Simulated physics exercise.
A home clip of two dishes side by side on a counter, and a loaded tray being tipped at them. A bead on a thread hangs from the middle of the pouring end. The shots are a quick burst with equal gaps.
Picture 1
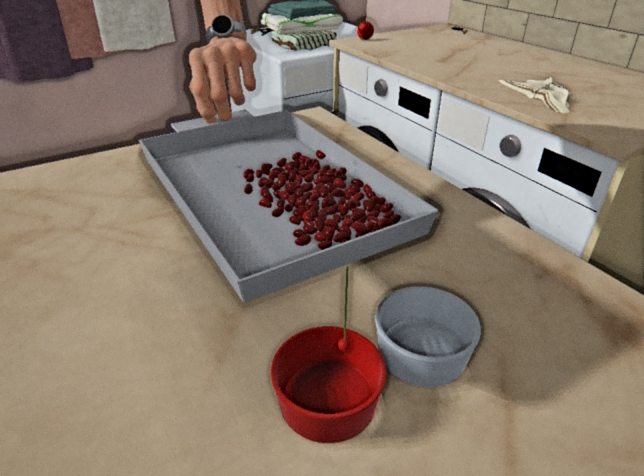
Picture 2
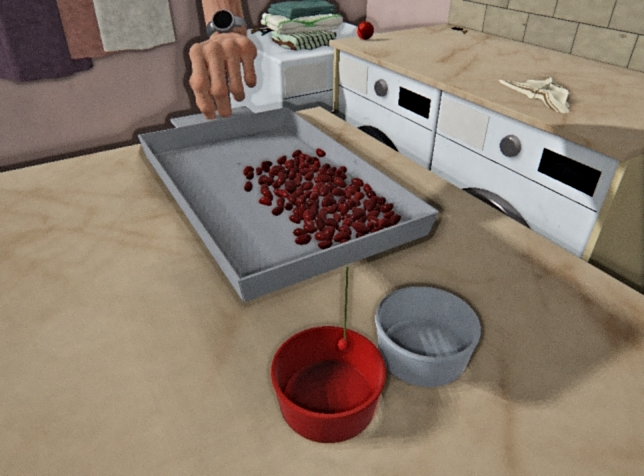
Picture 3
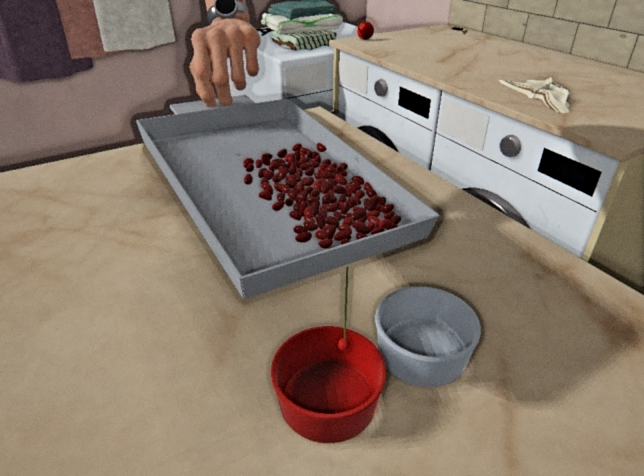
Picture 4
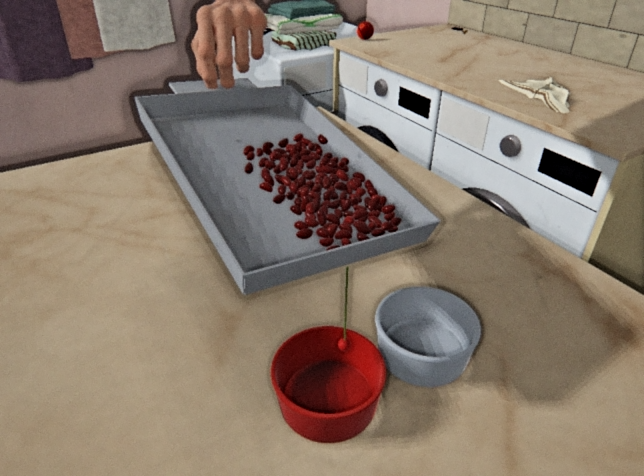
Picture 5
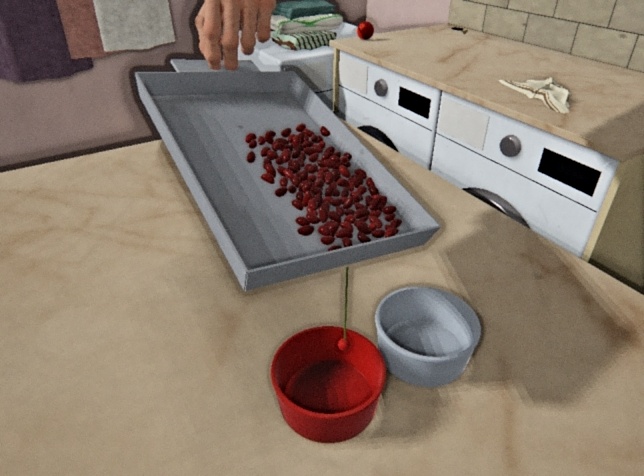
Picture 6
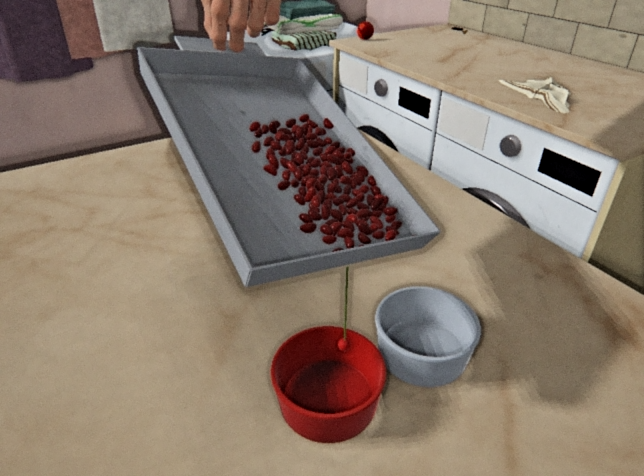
A grey tray of dark red beans tilts above a beige marbled counter, seen from above at an angle by a still camera, with white machines behind. Below its near end sit a red dish on the left and a pale grey one on the right, with a red bead hanging on a thread. A hand stays at the far end as that end rises steadily, and the beans shift slightly towards the near right corner.
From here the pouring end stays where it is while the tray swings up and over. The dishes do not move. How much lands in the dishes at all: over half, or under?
The two hold more than half of the load.
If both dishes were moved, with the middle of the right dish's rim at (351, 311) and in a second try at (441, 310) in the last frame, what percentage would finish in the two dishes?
In turn 10 and 60 in a hundred.
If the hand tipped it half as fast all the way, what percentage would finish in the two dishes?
It comes to 90 per cent or so.
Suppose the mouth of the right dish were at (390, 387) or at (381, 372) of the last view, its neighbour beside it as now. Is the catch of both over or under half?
In turn: Less than half; below a half.
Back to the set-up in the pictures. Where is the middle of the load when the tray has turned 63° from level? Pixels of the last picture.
At about (374, 188).
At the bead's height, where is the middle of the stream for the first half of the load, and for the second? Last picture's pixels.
At about (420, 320), then at (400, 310).
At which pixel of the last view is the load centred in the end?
Around (420, 347).
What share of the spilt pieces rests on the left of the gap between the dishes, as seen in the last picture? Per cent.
About 20 per cent.
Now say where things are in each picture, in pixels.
In the first picture, corners of the pouring end near (242, 276) and (431, 209), level; middle of the load near (325, 192), kidney beans; left dish near (359, 421); right dish near (460, 366); bead on its thread near (344, 345).
In the second picture, corners of the pouring end near (242, 275) and (432, 210), level; middle of the load near (325, 190).
In the third picture, corners of the pouring end near (244, 273) and (433, 214), tipped barely, lowest at the right corner; middle of the load near (326, 187).
In the fourth picture, corners of the pouring end near (247, 270) and (434, 219), tipped a little, lowest at the right corner; middle of the load near (328, 183).
In the fifth picture, corners of the pouring end near (250, 267) and (435, 224), tipped clearly, lowest at the right corner; middle of the load near (330, 178).
In the sixth picture, corners of the pouring end near (254, 264) and (435, 229), tipped clearly, lowest at the right corner; middle of the load near (333, 174); left dish near (359, 421); right dish near (460, 366).
Shortly afterwards, tray tipped steeply; all but a few on the tray; only a few in the air.
Next, tray tipped past a quarter turn; the bulk on the tray; a little in the right dish; only a few outside both; a little in the air.
Some moments later, tray tipped past a quarter turn; the bulk in the right dish; a little outside both.
In the end, tray tipped past a quarter turn; none at all in the left dish; the bulk in the right dish; a little outside both.
